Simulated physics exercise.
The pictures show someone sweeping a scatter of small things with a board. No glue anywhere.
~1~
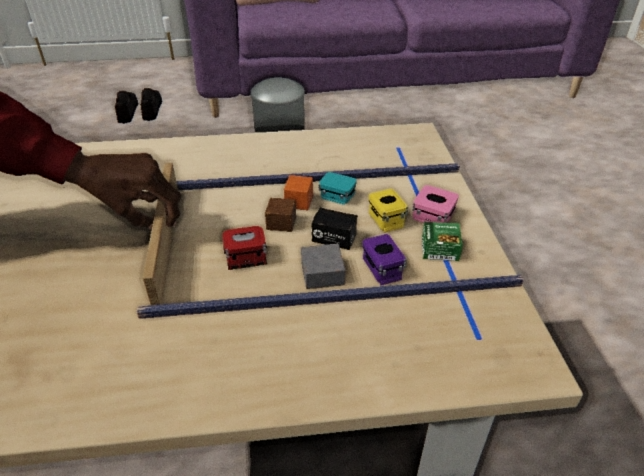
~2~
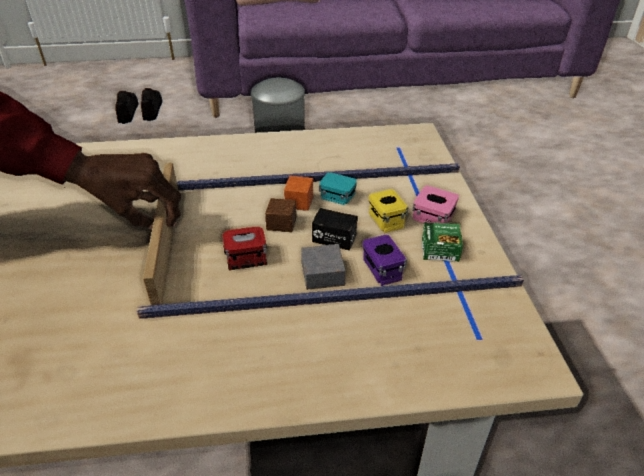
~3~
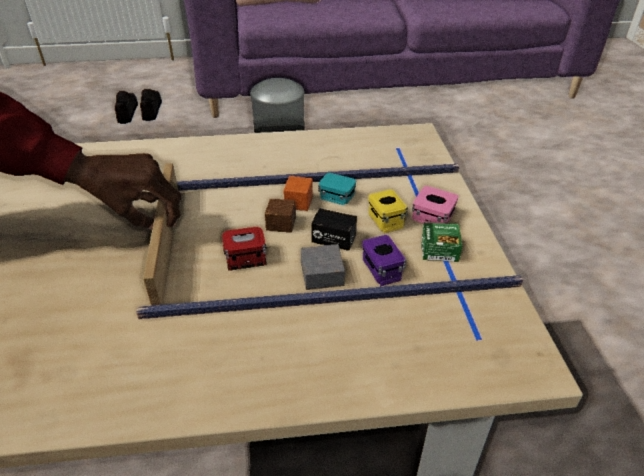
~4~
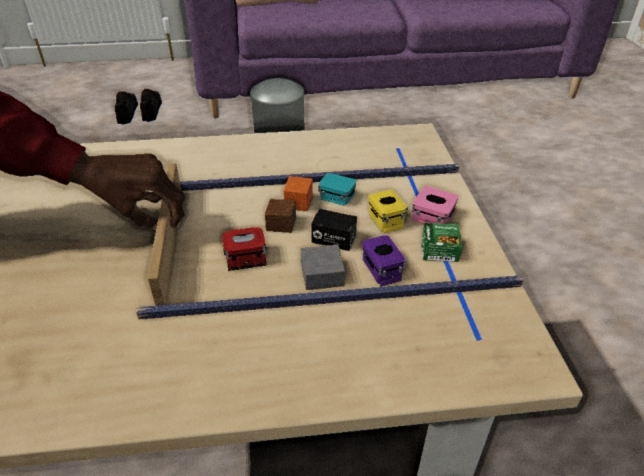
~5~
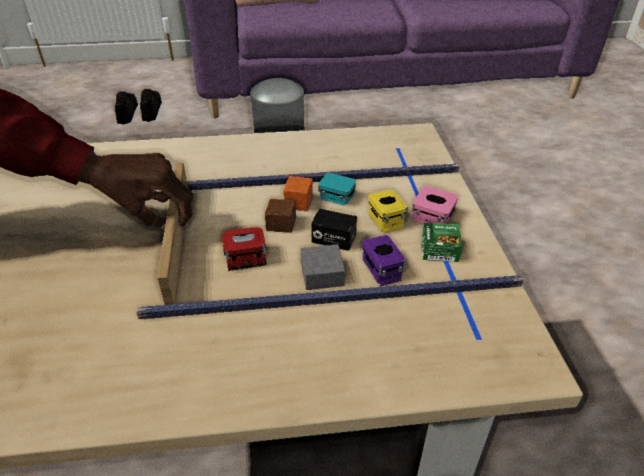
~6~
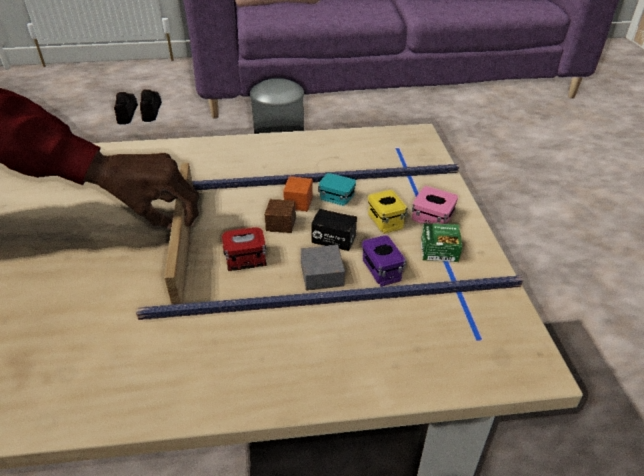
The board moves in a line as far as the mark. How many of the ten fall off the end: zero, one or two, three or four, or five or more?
In the end the number that fall off is one or two.
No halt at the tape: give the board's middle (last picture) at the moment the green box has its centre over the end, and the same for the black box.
For the green box at (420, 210), for the black box at (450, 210).
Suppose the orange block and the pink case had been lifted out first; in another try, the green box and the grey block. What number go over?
First 1, then 1.
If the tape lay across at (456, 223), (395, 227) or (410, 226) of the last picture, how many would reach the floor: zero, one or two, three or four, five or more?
Taking them in turn, more than four; zero; one to two.
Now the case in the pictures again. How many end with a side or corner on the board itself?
4 of them.
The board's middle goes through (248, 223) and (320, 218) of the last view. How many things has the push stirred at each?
By then 1, and 8.
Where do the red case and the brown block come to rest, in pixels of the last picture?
About (460, 236), and the other about (438, 203).
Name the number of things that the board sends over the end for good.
The count is 2.
Early on, none off yet; pink case at rest near (434, 208); green box at rest near (441, 242); yellow case at rest near (386, 211).
A while later, none off yet; pink case at rest near (436, 207); green box at rest near (441, 242); yellow case at rest near (395, 210).
Further along, none off yet; pink case travelled about its own width near (470, 196); green box travelled about its own width near (477, 234); yellow case travelled well along near (437, 202).
Finally, the number that fall off is one or two; lost, green box and pink case.
